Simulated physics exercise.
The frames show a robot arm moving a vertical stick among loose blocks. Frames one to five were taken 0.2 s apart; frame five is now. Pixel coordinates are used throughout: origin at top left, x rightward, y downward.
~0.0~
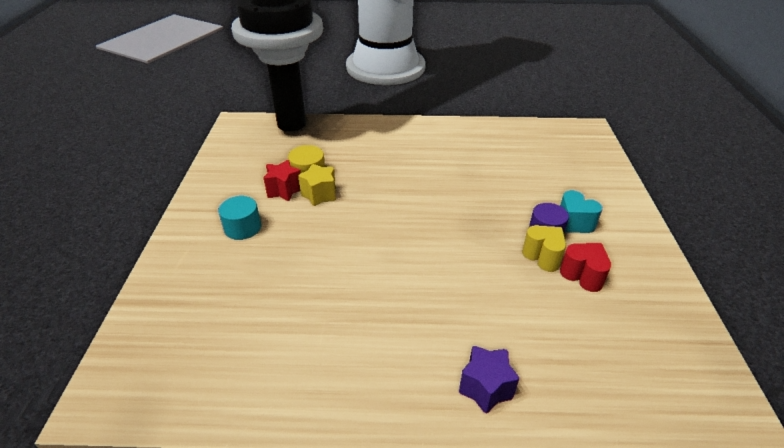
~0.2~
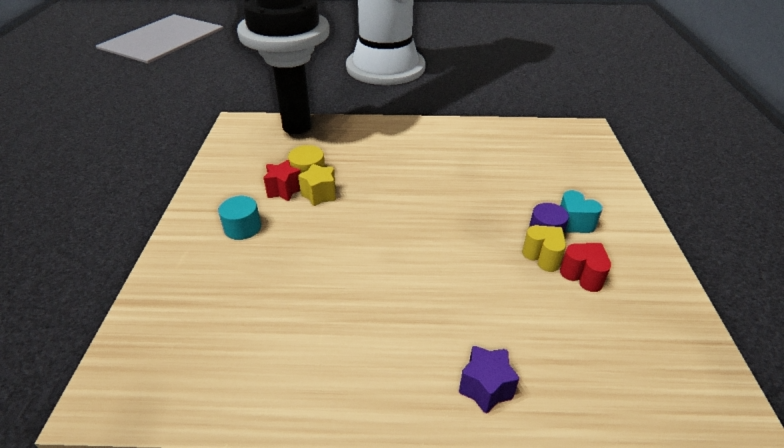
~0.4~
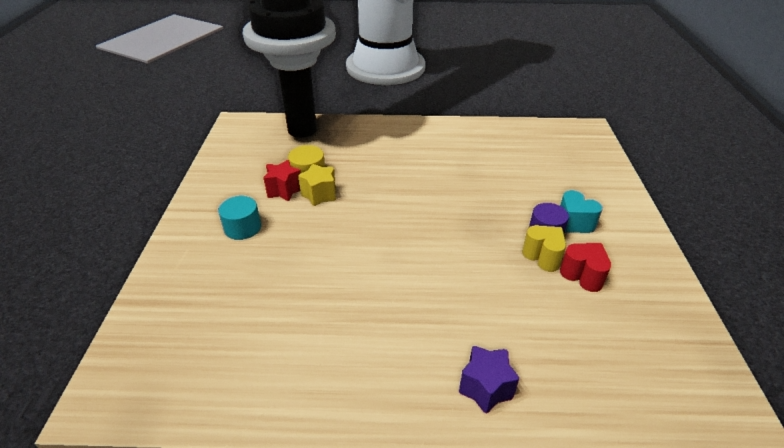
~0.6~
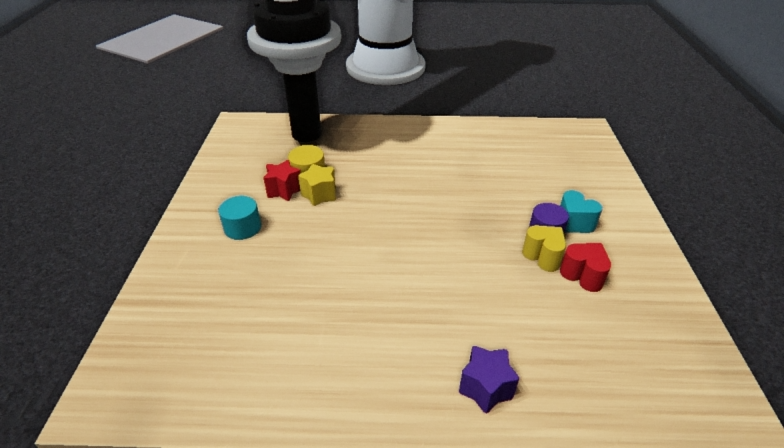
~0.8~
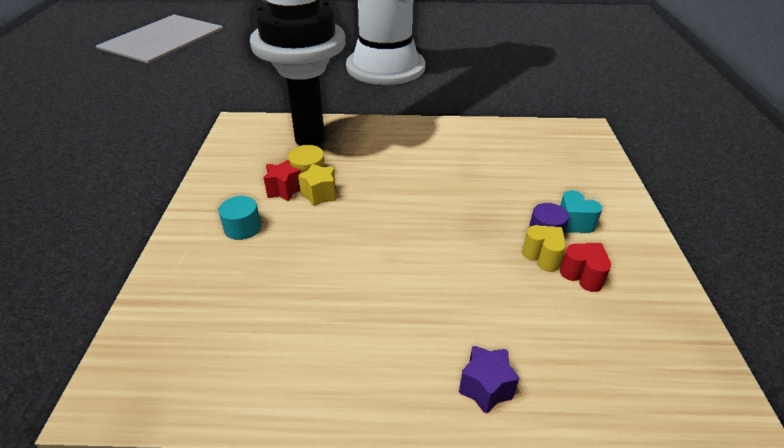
A black vertical stick on a robot arm hangs at the far edge of a pale wooden board on a dark floor, seen from above by a still camera. Red and yellow blocks cluster near it beside a turquoise round one, with purple, turquoise, yellow and red blocks at right and a purple star in front. The stick inches right and slightly nearer, while every block stays still.
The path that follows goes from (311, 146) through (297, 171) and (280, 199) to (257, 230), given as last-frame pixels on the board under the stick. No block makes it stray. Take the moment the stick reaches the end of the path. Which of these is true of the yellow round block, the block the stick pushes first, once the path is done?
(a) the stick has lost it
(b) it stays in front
My pick is a.
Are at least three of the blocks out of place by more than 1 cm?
Going by the path, yes.
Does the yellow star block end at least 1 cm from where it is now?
Going by the path, yes.
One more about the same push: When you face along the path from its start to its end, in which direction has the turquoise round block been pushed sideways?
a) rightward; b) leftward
Answer: A.
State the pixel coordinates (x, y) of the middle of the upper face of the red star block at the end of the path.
So, by the moment the path ends, you'll find the top centre of the red star block at (237, 231).
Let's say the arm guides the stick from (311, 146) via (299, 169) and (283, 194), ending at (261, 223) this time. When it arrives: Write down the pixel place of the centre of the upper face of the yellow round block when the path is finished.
Just about (308, 188).
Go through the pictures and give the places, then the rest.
In the first picture, stick's lower end (292, 125); turquoise round block (237, 207); red star block (281, 170); yellow round block (306, 154); yellow star block (318, 174).
In the second picture, stick (297, 127); blocks still.
In the third picture, stick (302, 130); blocks still.
In the fourth picture, stick (307, 135); blocks still.
In the fifth picture, stick (310, 140); turquoise round block (237, 207); red star block (281, 170); yellow round block (306, 154); yellow star block (318, 174).
On the path given first. One third of the way, stick (296, 164); red star block (277, 174), turned 20° clockwise; yellow round block (309, 167); yellow star block (326, 184), turned 20° clockwise.
Two thirds of the way, stick (278, 192); turquoise round block (233, 211); red star block (263, 197), turned 35° clockwise; yellow round block (308, 187); yellow star block (341, 192), turned 15° anticlockwise.
At the end, stick (256, 224); turquoise round block (198, 245); red star block (237, 231), turned 35° clockwise; yellow round block (308, 188); yellow star block (341, 192), turned 20° anticlockwise.
